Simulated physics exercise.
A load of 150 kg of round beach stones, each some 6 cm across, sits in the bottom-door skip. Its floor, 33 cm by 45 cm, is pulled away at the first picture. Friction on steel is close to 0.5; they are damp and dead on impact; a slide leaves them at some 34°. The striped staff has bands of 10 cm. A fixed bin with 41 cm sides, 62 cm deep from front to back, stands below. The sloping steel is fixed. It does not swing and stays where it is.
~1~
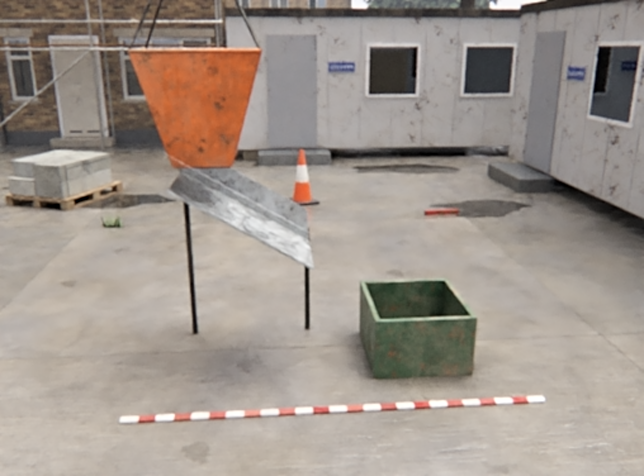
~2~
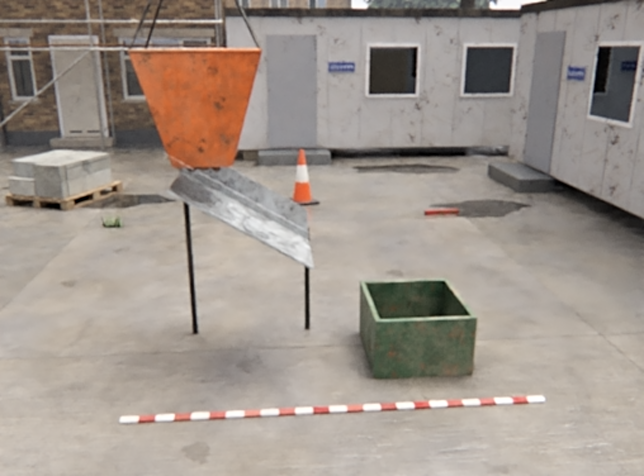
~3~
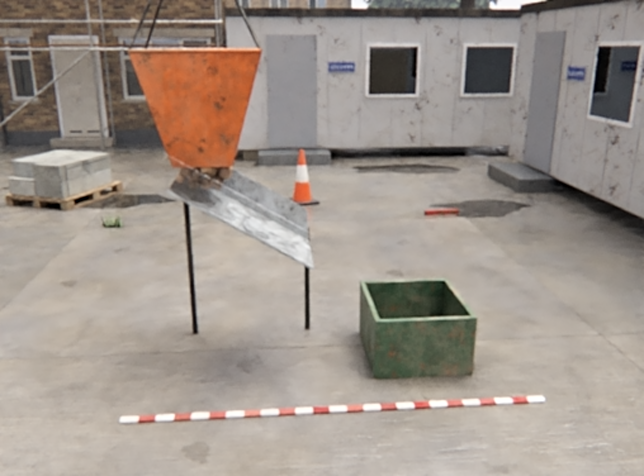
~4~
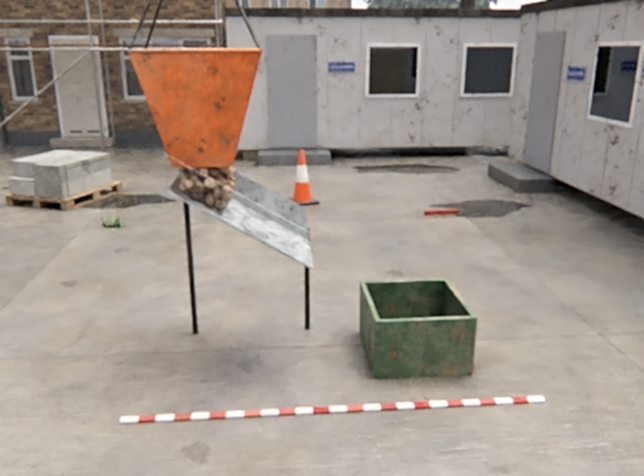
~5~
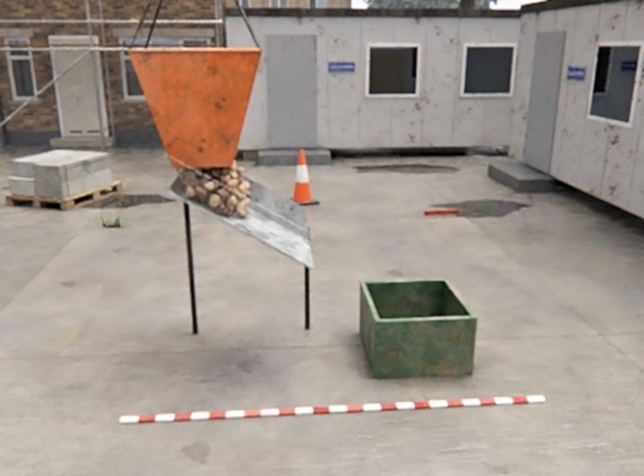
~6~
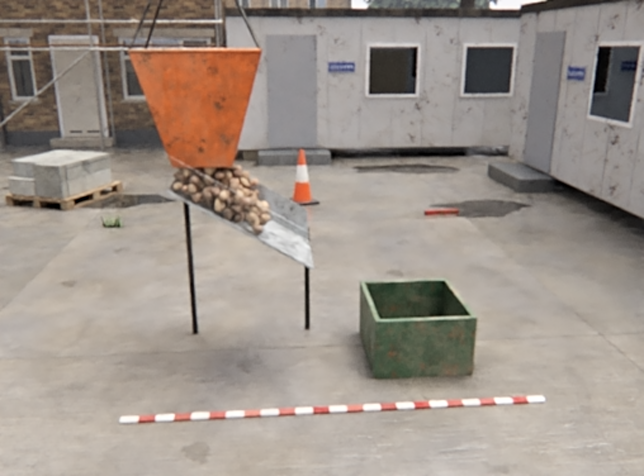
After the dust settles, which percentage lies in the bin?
About 36 per cent.
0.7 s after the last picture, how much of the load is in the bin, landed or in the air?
Some 10 per cent.
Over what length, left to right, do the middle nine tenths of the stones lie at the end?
About 100 cm.
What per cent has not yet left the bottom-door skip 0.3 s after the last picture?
Roughly 30 per cent is still inside.
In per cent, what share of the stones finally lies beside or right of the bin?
About 5 per cent.
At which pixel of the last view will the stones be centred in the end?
Around (360, 344).
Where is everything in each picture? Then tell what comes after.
In the first frame, the outlet is at (202, 158); nothing has dropped yet.
In the second frame, the outlet is at (202, 158); 3 % is out.
In the third frame, the outlet is at (202, 158); 11 % is out, the lowest stones still above the rim at (209, 181), 126 cm up.
In the fourth frame, the outlet is at (202, 158); 22 % is out, the lowest stones still above the rim at (223, 200), 113 cm up.
In the fifth frame, the outlet is at (202, 158); 31 % is out, the lowest stones still above the rim at (240, 207), 107 cm up.
In the sixth frame, the outlet is at (202, 158); 40 % is out, the lowest stones still above the rim at (262, 220), 99 cm up.
Then, 0.3 s after the last picture, 28 % in the bottom-door skip, 61 % on the steel, 11 % falling or lying left of the bin; the stones farthest right are at (368, 283).
Then, 0.7 s after the last picture, 0 % in the bottom-door skip, 55 % on the steel, 34 % falling or lying left of the bin, 11 % falling or lying in the bin; the stones farthest right are at (448, 336).
Then, 1.3 s after the last picture, 0 % in the bottom-door skip, 10 % on the steel, 57 % falling or lying left of the bin, 31 % falling or lying in the bin, 1 % falling or lying beside or right of the bin; the stones farthest right are at (450, 325).
Then, 2.2 s after the last picture, 0 % in the bottom-door skip, 60 % falling or lying left of the bin, 36 % falling or lying in the bin, 4 % falling or lying beside or right of the bin; the stones farthest right are at (454, 330).
Then, 4.1 s after the last picture, 0 % in the bottom-door skip, 60 % left of the bin, 36 % in the bin, 4 % beside or right of the bin; the stones farthest right are at (454, 330).
